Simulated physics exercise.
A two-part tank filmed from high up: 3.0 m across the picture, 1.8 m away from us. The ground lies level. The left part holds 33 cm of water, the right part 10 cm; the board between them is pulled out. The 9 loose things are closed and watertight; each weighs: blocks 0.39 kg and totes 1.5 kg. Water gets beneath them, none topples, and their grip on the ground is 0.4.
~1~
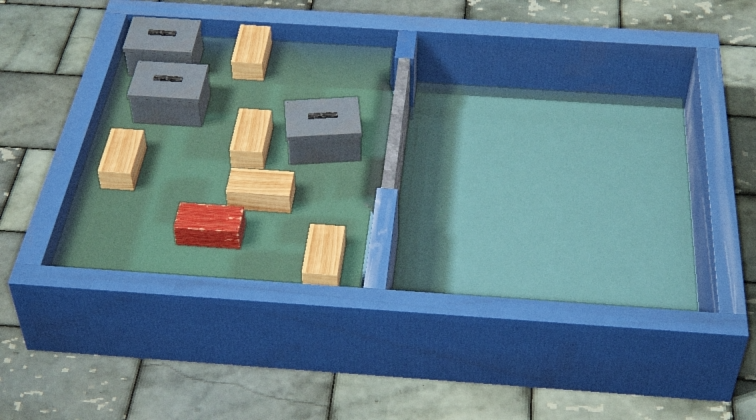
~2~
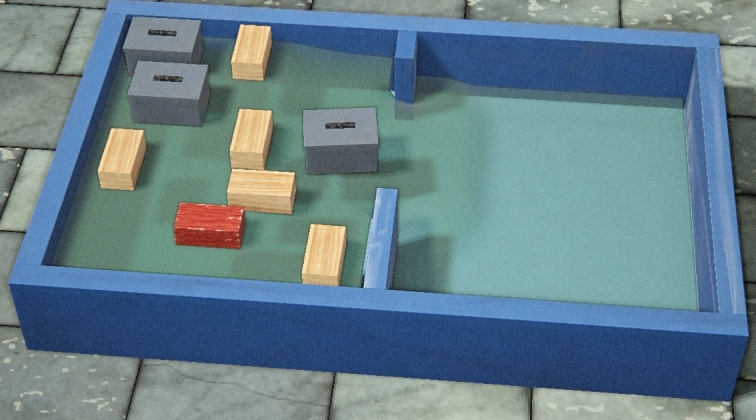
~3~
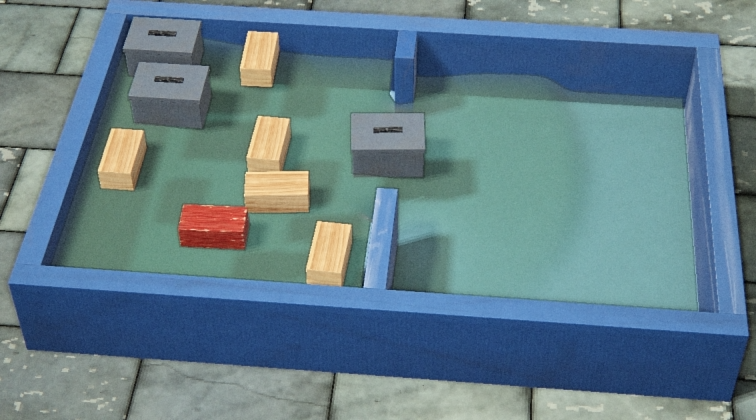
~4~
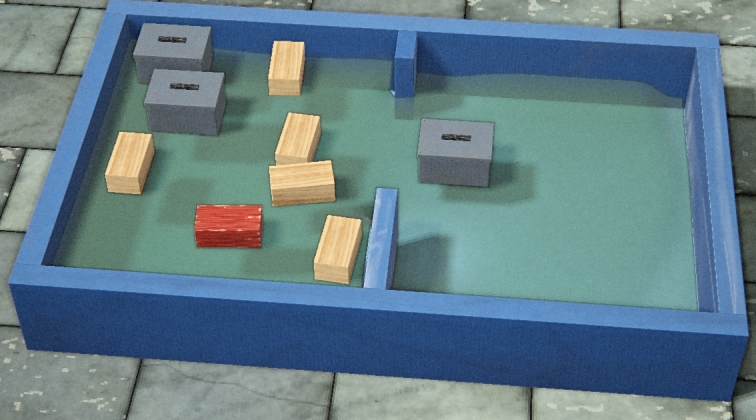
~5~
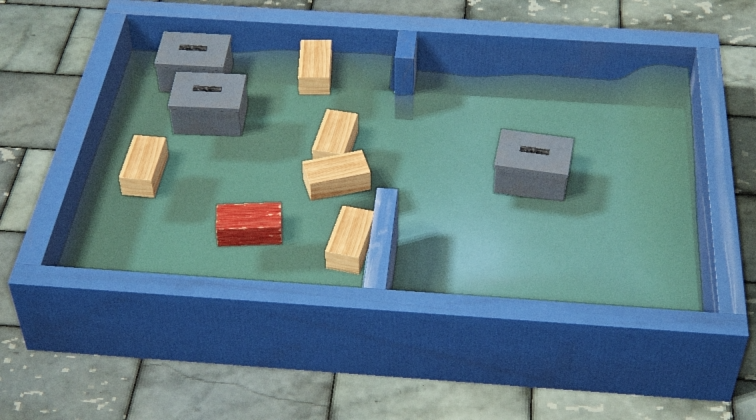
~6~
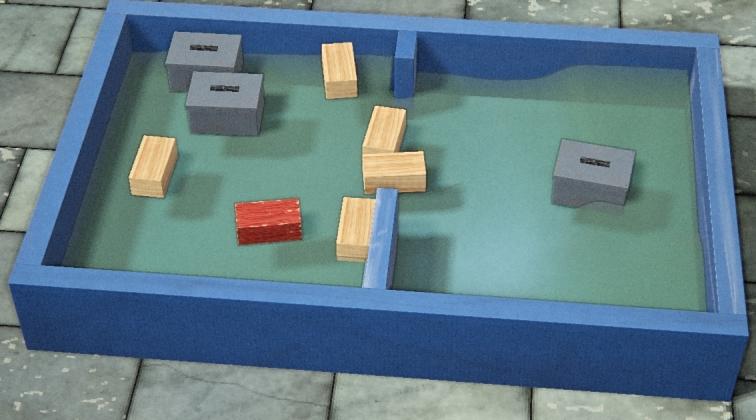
Water surged from the left side of a blue tank into the right once the divider's middle section was gone, carrying a gray box through the gap while the red and wooden blocks drifted rightward behind it.
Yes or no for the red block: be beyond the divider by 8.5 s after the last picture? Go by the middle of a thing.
Red block gets past.
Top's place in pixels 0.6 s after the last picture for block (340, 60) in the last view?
Near (391, 92).
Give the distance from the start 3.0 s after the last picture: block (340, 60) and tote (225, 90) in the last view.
In turn: 150 cm, 20 cm.
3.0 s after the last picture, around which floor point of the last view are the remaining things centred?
Around (373, 193).
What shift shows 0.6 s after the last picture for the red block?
About 40 cm.
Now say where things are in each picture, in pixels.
The red block at (209, 217) floats; 33 cm deep round most things; 0 of 9 have shifted, in the first frame.
The red block at (209, 217) floats; 33 cm deep round most things; 1 of 9 have shifted, in the second frame.
The red block at (213, 218), afloat; 30 cm deep round most things; 4 of 9 have shifted, in the third frame.
The red block at (228, 218), afloat, 9 cm from its start; 27 cm deep round most things; 7 of 9 have shifted, in the fourth frame.
The red block at (249, 216), afloat, 19 cm from its start; 26 cm deep round most things; 9 of 9 have shifted, in the fifth frame.
The red block at (268, 213), afloat, 28 cm from its start; about 1120 L in view; 9 of 9 have shifted, in the sixth frame.
Then, 0.6 s after the last picture the red block is near (289, 198), 0.4 m from its start, afloat; 3 of 9 are over the mark; 9 afloat.
Then, 3.0 s after the last picture the red block is near (291, 220), 0.4 m from its start, afloat; 5 of 9 are over the mark; 9 afloat.
Then, 5.5 s after the last picture the red block is near (418, 139), 1.2 m from its start, afloat; 6 of 9 are over the mark; 9 afloat.
Then, 8.5 s after the last picture the red block is near (546, 147), 1.7 m from its start, afloat; 6 of 9 are over the mark; 9 afloat.
